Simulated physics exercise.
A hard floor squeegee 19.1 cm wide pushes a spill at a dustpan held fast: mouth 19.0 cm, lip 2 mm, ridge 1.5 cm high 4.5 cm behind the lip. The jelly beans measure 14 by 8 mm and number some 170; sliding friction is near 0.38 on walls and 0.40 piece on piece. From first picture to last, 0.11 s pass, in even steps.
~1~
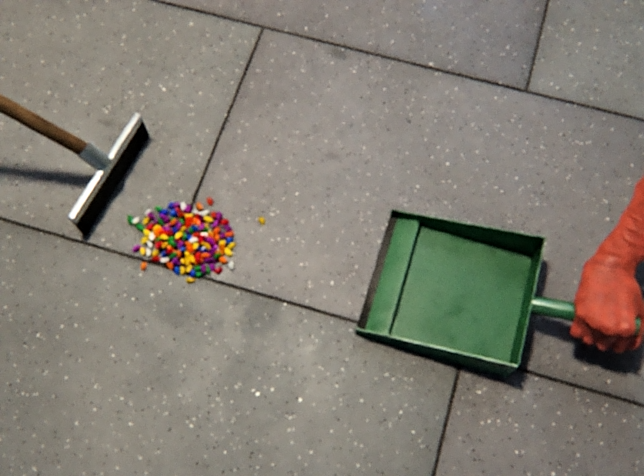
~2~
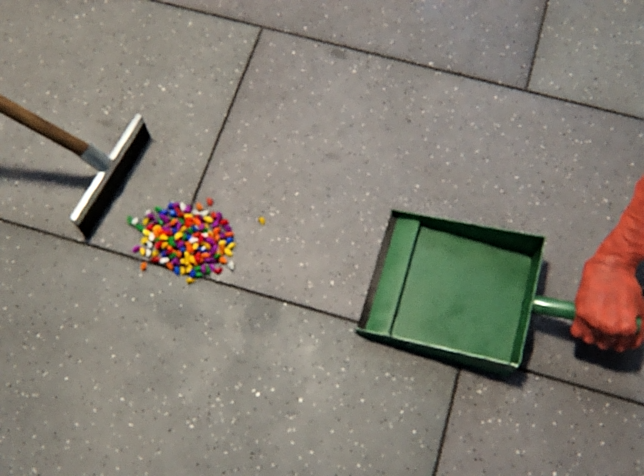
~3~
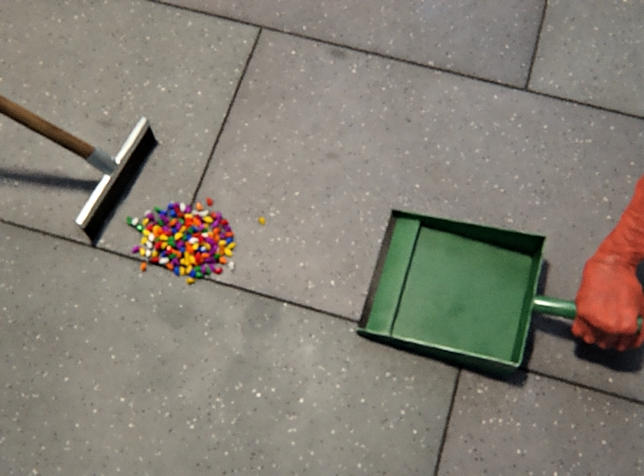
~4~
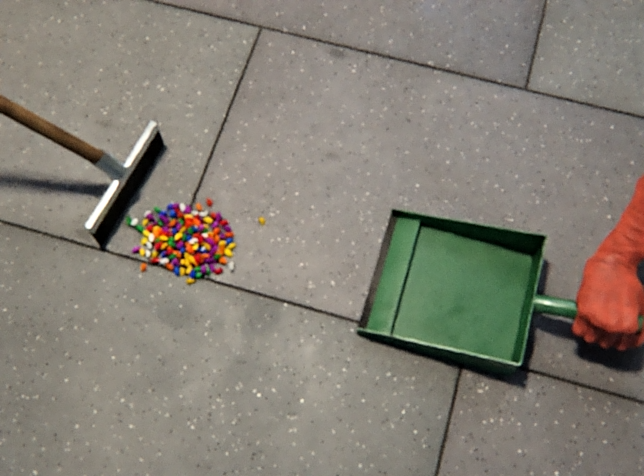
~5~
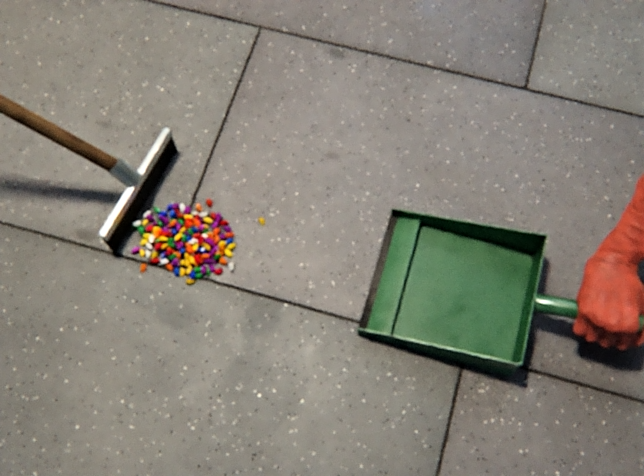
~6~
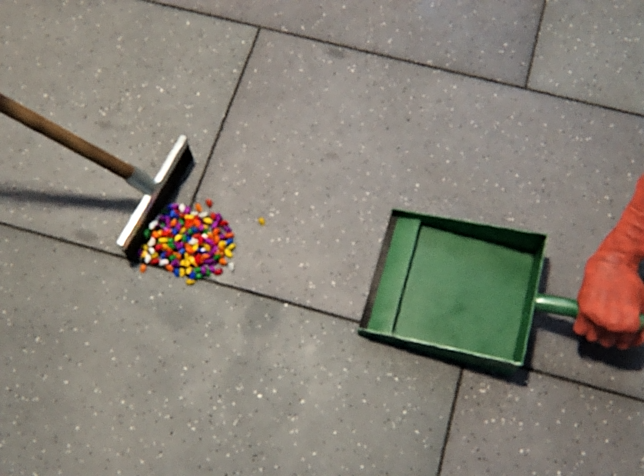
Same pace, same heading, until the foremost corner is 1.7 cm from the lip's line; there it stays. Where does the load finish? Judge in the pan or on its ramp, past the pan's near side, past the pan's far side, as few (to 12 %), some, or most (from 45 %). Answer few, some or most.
Pan: Some, near side: Some, far side: Few.
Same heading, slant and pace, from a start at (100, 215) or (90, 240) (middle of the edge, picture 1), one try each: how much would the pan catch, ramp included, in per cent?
Some 30 and 25 per cent.
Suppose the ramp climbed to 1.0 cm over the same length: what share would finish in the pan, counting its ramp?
In that case some 40 per cent.
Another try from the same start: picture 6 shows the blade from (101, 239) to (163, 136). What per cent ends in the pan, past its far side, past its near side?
Pan 20, far 5, near 50.
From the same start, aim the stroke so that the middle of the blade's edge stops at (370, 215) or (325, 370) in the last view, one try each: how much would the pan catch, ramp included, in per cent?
About 25 and 15 per cent.
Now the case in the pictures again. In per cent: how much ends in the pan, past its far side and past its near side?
Pan 40; near side 35; far side 0.
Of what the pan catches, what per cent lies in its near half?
Roughly 70 per cent.
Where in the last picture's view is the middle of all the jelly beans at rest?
Around (427, 333).
Then, 0.13 s after the last picture, middle of the blade 17 cm from the lip; 0 % over the lip, far side 0 %, near side 20 %.
Then, 0.22 s after the last picture, middle of the blade 6 cm from the lip; 0 % over the lip, far side 0 %, near side 35 %.
Then, 0.44 s after the last picture, middle of the blade 3 cm from the lip; 40 % over the lip, far side 0 %, near side 40 %.
In the end, pan 40 %, near side 35 %, far side 0 %, in front of the lip or behind the blade 20 %.
